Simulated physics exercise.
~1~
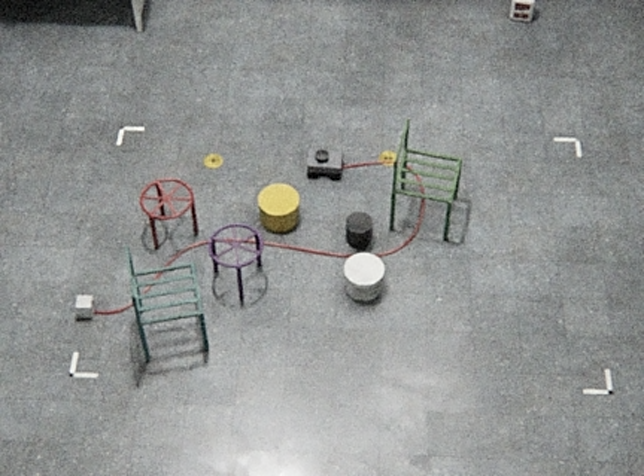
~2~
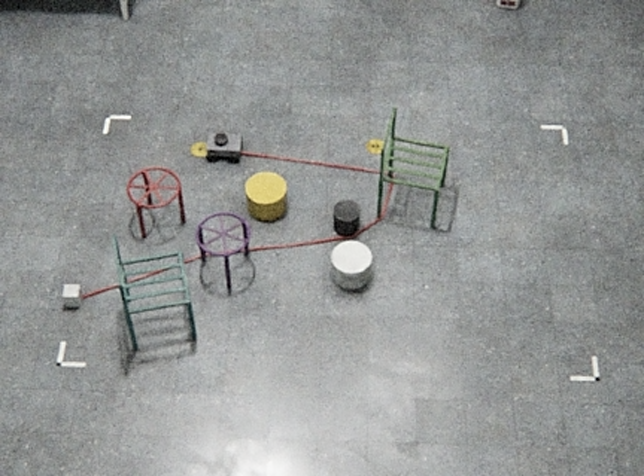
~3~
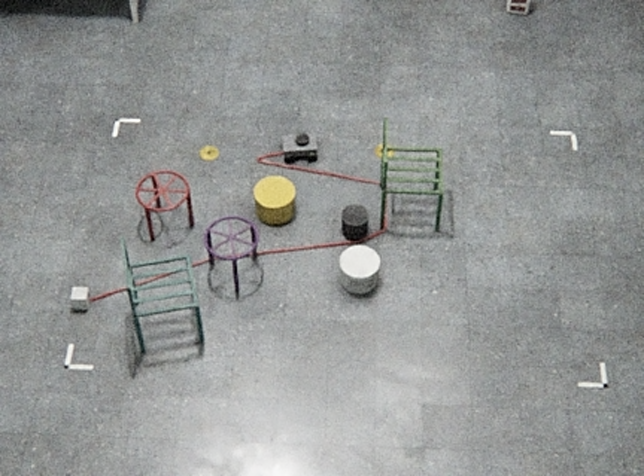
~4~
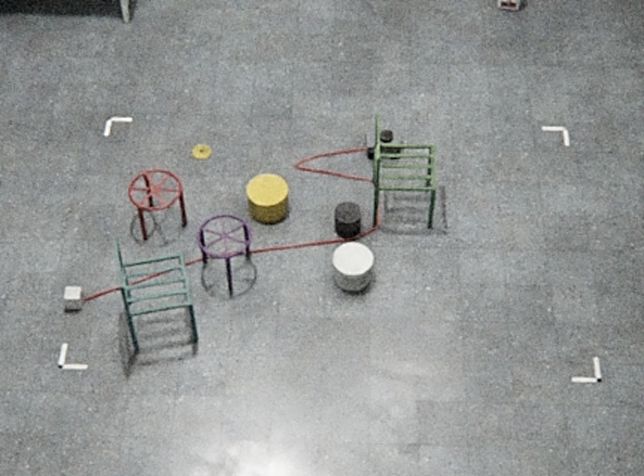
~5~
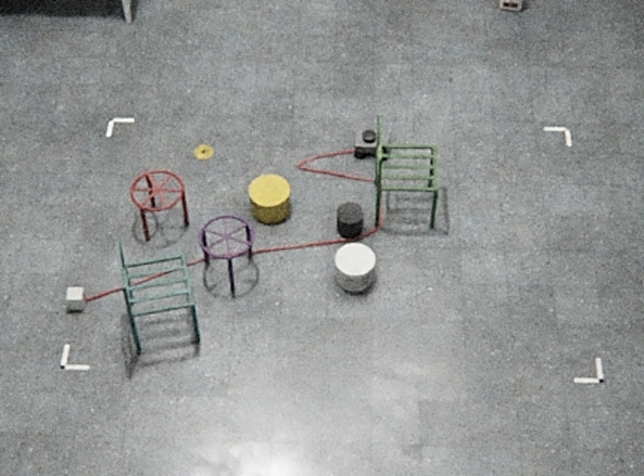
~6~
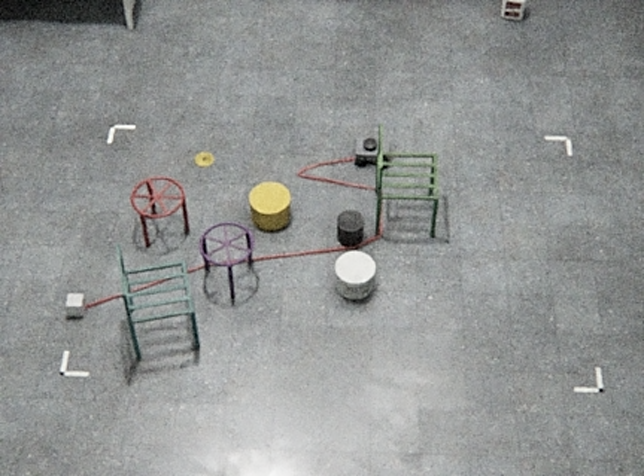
A long red lead trails across a speckled grey floor, seen from high above through a slightly swaying camera, running from a small pale block at left to a dark little cart. Between them stand a red stool, a teal chair, a purple stool, a yellow bucket, black and white bins, and a green chair at right. The cart travels left to a yellow mark, drawing the lead straight against the green chair, which shifts slightly. It then turns back right, the lead folding behind it. Finally it rests beside the green chair, the lead still reaching the block.
